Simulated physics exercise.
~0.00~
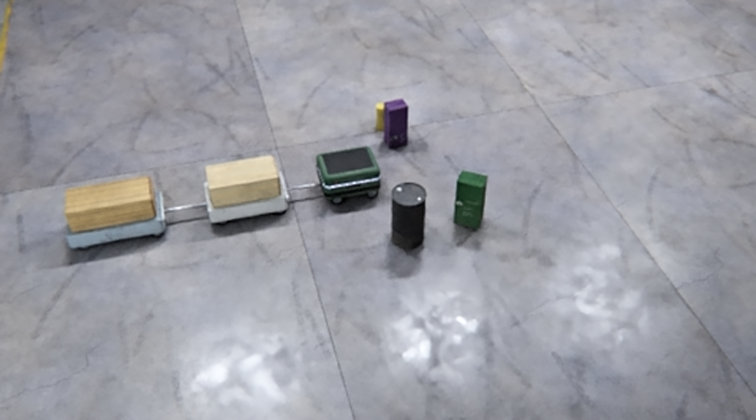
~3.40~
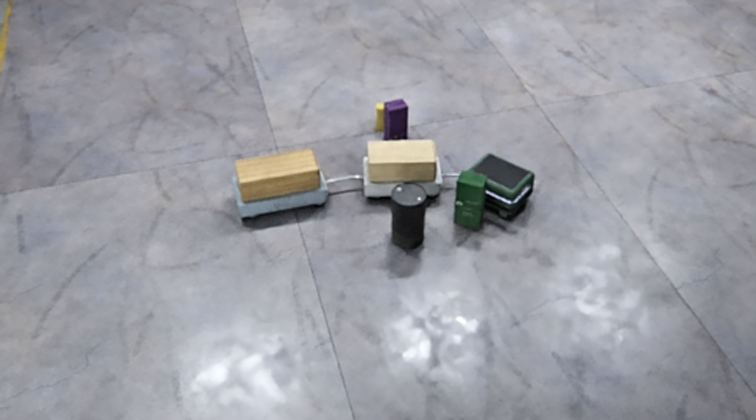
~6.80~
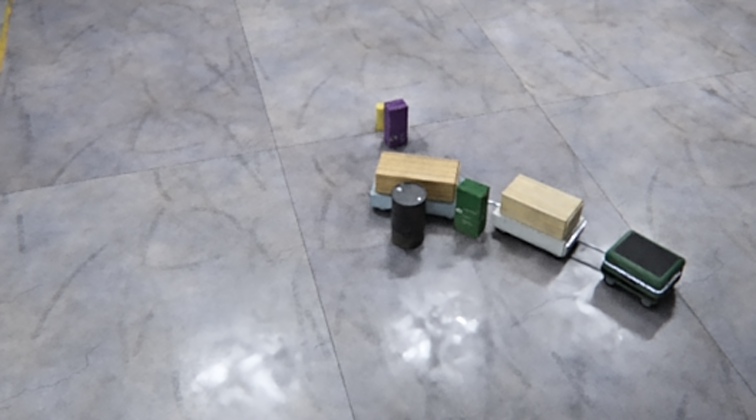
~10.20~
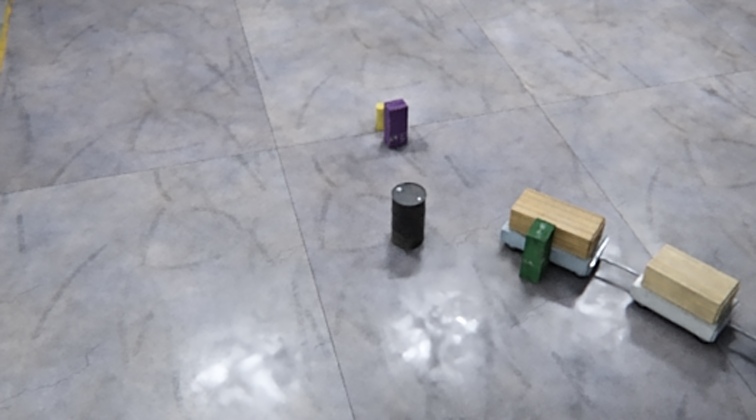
A green tug pulls two loaded carts rightward past a black drum, shifting a green box.
